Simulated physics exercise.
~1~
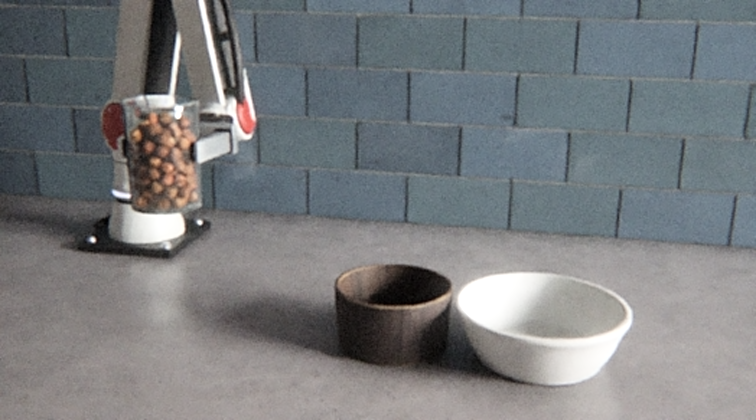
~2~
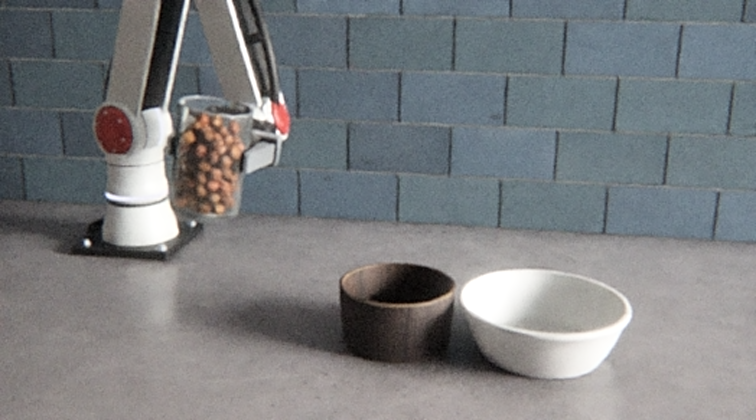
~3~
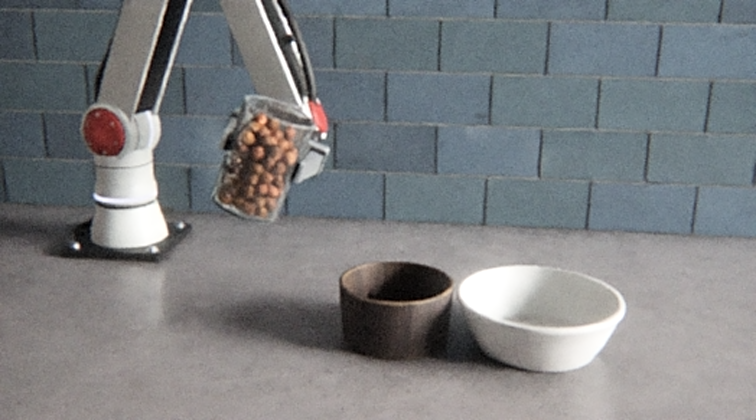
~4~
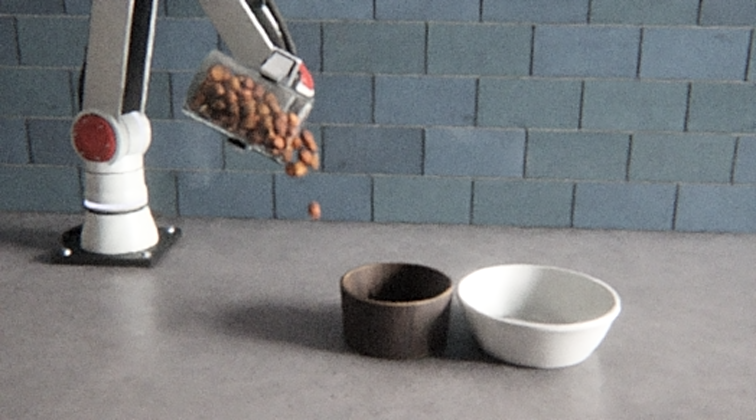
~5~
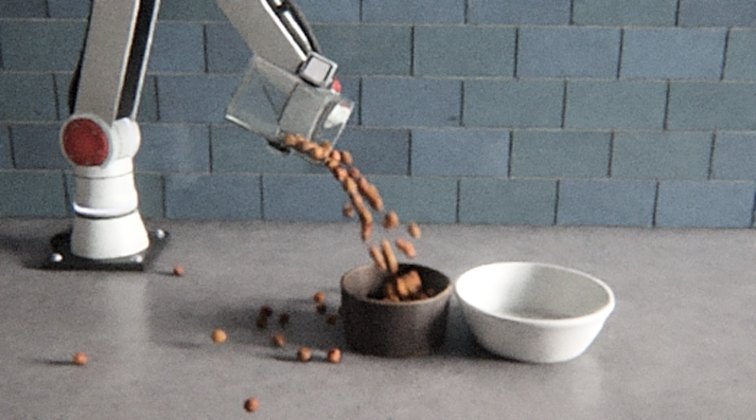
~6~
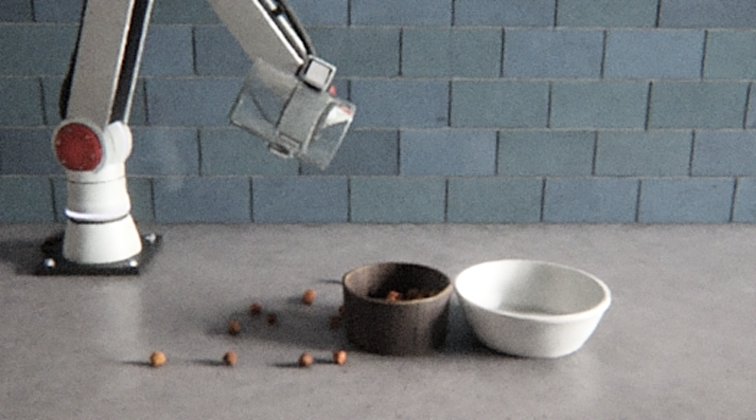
Robot arm tipping a clear tumbler of hazelnuts into a dark bowl beside a white one, leaving some scattered on the table.
